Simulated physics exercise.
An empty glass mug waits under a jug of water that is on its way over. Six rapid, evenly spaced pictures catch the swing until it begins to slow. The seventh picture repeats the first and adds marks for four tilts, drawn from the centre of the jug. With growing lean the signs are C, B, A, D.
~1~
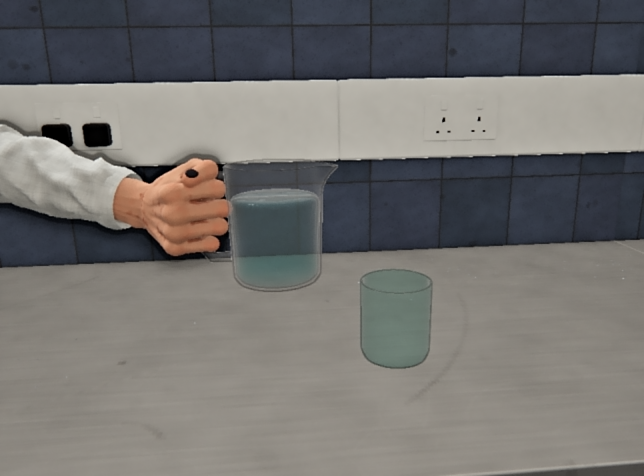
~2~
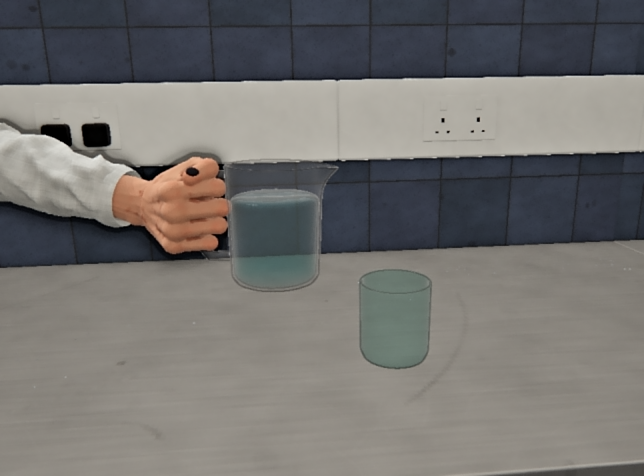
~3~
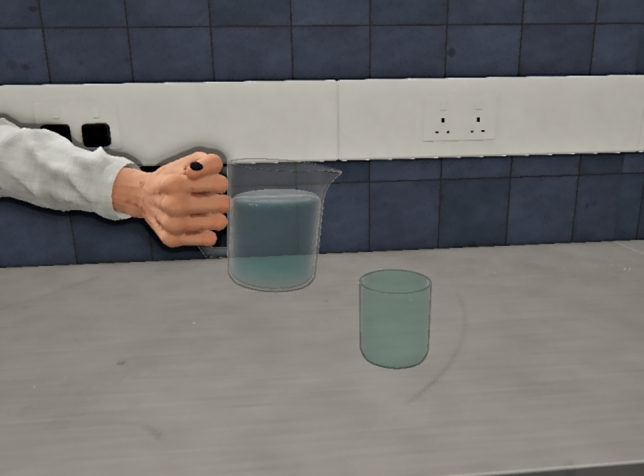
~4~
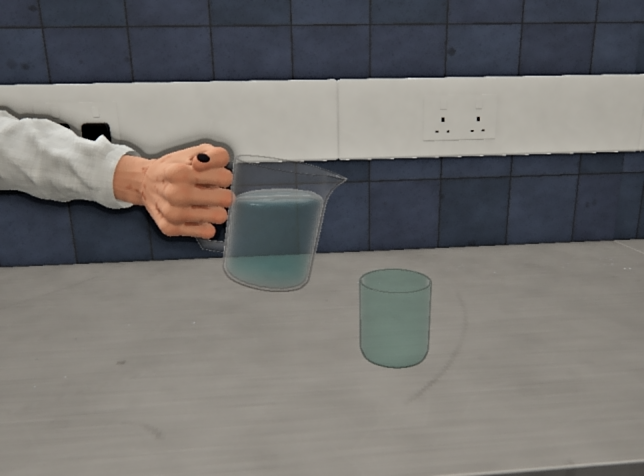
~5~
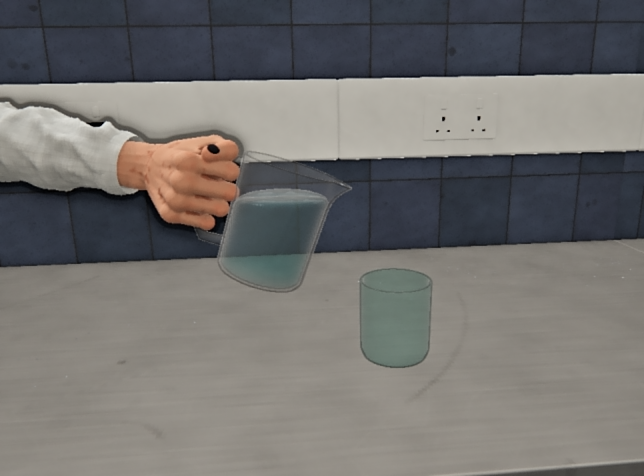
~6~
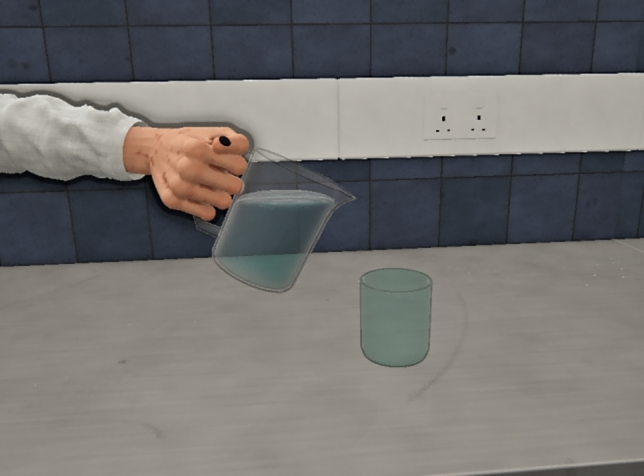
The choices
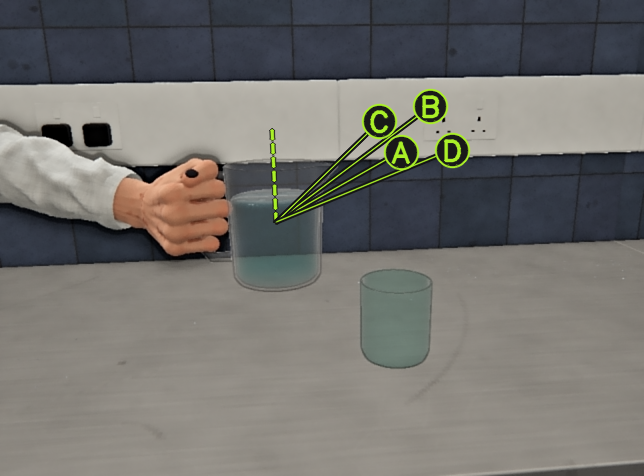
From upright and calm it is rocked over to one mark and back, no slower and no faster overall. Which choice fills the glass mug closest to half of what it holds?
The best mark is A.
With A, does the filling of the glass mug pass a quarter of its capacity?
Yes.
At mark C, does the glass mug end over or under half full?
Under half.
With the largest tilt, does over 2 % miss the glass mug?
No.
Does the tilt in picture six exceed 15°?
Yes, it does.
On the marked copy, A at (385, 159); B at (417, 116); C at (367, 133); D at (436, 156).
If A is chosen, the glass mug ends with about 49 % of what it can hold.
If B is chosen, the glass mug ends with about 32 % of what it can hold.
If C is chosen, the glass mug ends with about 18 % of what it can hold.
If D is chosen, the glass mug ends with about 70 % of what it can hold.
